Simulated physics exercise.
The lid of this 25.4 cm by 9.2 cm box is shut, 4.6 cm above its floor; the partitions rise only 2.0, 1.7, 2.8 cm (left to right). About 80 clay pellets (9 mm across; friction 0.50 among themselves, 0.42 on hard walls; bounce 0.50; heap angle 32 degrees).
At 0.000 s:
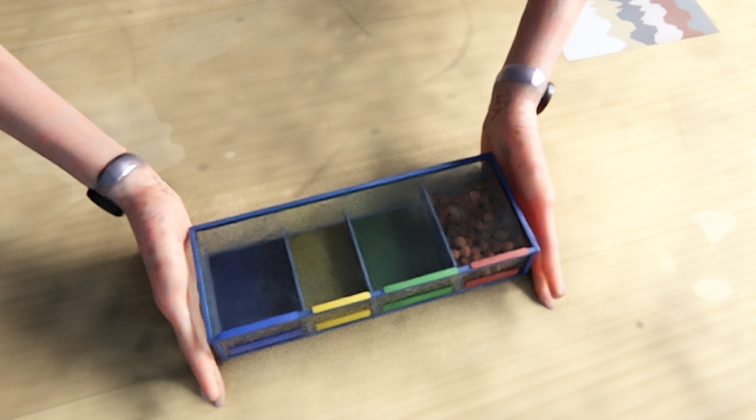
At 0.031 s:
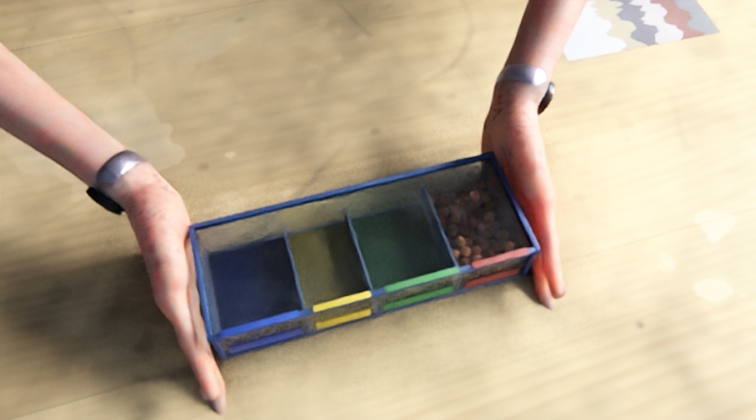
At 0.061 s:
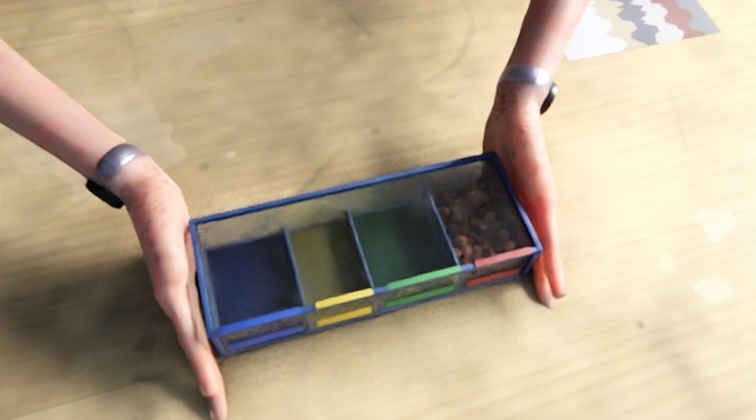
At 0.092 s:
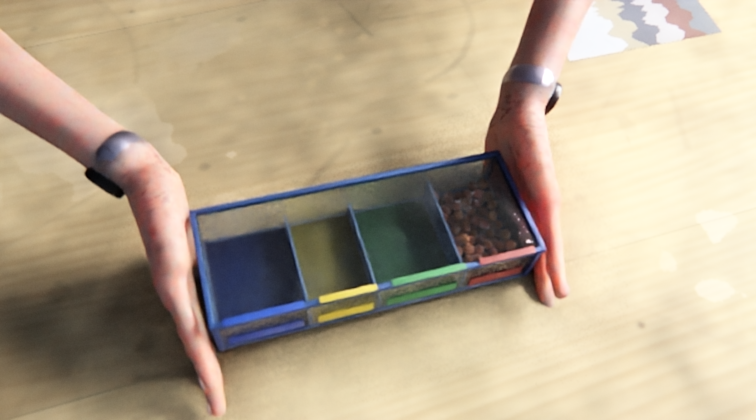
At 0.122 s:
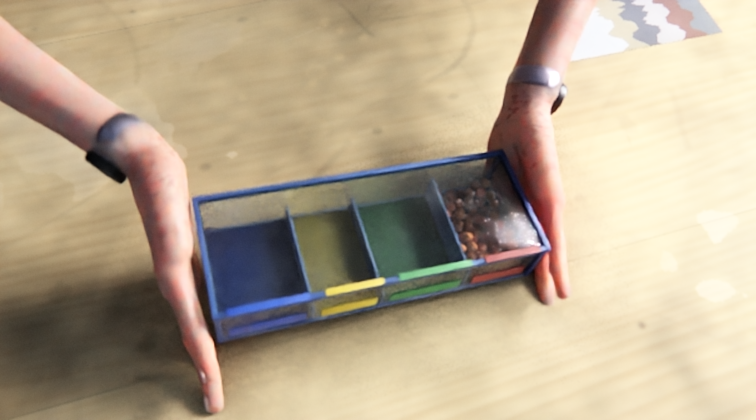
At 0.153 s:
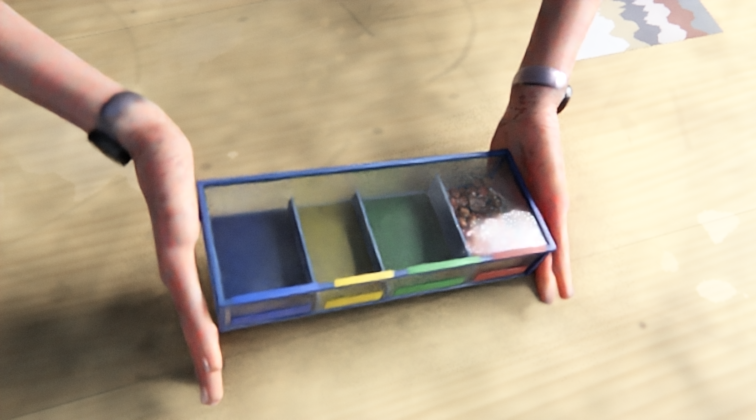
The clip shows two hands holding a clear, blue-edged box with four colored compartments, small reddish-brown pieces in the rightmost one, above a wooden surface; the hands tilt the box slightly, and a pale glare appears over the pieces.
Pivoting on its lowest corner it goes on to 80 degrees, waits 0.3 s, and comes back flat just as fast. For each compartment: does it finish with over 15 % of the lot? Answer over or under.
Red: Over, blue: Under, green: Under, yellow: Under.
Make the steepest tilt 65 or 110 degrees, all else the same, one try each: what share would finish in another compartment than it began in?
About 0 and 0 per cent.
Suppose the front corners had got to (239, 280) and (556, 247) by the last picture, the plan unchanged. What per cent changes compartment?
Then about 0 per cent.
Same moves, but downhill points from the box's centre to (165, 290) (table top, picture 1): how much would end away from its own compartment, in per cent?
Some 40 per cent.
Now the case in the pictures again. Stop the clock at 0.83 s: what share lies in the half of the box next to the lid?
About 10 per cent.
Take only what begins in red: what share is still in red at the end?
About 100 per cent.
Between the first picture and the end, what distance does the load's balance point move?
About 1.0 cm.
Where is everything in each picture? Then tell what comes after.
The first picture shows box tilt 0 degrees, front corners at (213, 337) and (533, 248); red 100 %.
The second picture shows box tilt 1 degrees, front corners at (213, 336) and (533, 248).
The third picture shows box tilt 2 degrees, front corners at (213, 332) and (536, 248).
The fourth picture shows box tilt 5 degrees, front corners at (215, 324) and (539, 247), lowest corner right front.
The fifth picture shows box tilt 9 degrees, front corners at (218, 314) and (544, 247), lowest corner right front.
The sixth picture shows box tilt 13 degrees, front corners at (224, 301) and (549, 246), lowest corner right front; red 100 %. The box's pace is about 145 degrees a second.
After 0.83 s, tilt 80 degrees; red 100 %.
Then, at 1.28 s, tilt 45 degrees; red 100 %.
After 1.80 s, tilt 0 degrees; red 100 %.
In the end, at 2.1 s, red 100 %, blue 0 %, green 0 %, yellow 0 %.
